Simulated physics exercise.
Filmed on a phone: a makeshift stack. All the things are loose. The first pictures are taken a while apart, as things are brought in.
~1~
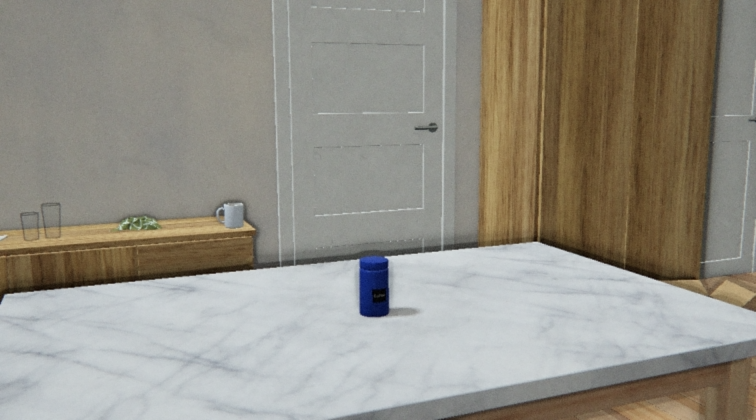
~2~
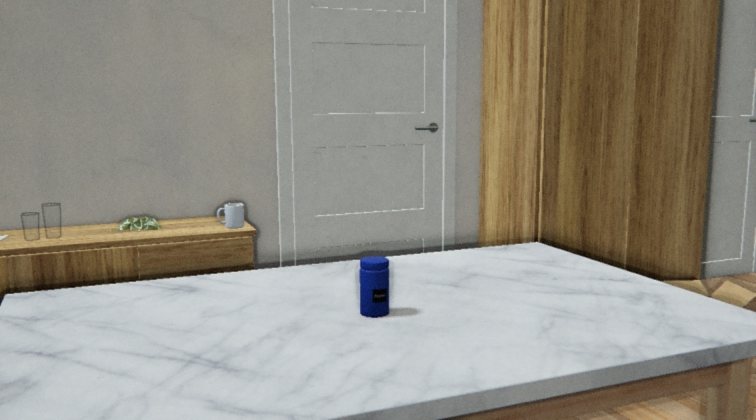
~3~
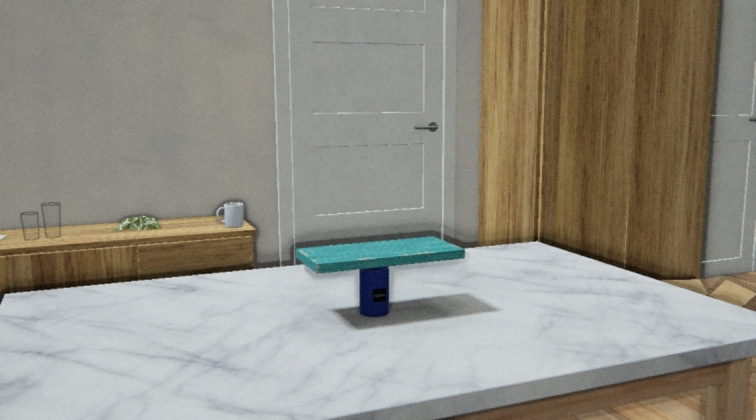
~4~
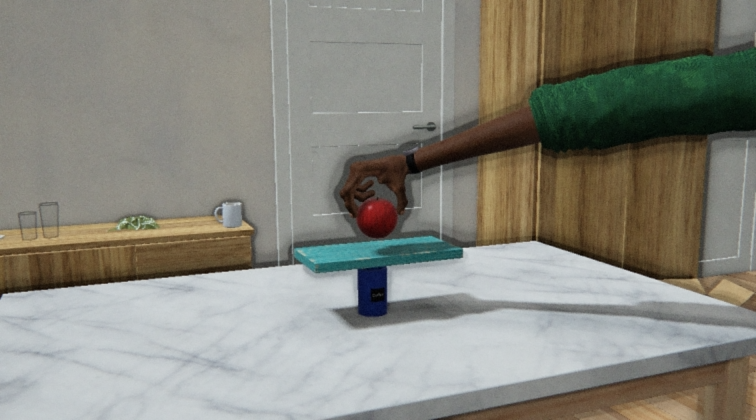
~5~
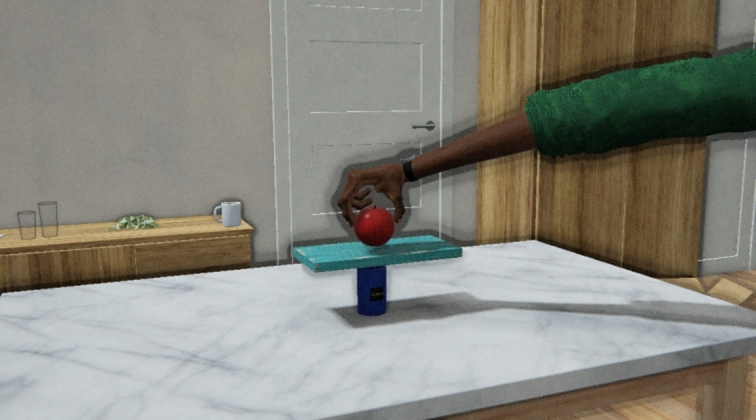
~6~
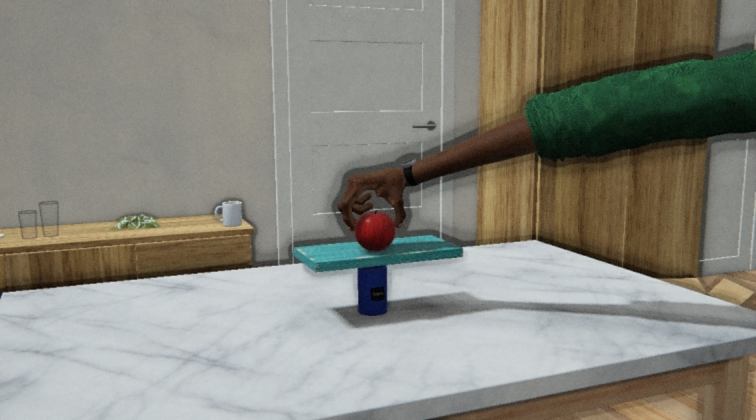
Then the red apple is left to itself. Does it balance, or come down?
Here the stack keeps its balance.
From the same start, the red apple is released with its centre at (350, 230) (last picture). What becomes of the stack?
Then it holds.
Then, 0.20 s on from there, no change.
Then, 0.50 s on from there, red apple resting near (375, 232).
In the end, all 3 unmoved. At the end, from the last picture's camera, red apple near (375, 232). The stack holds.
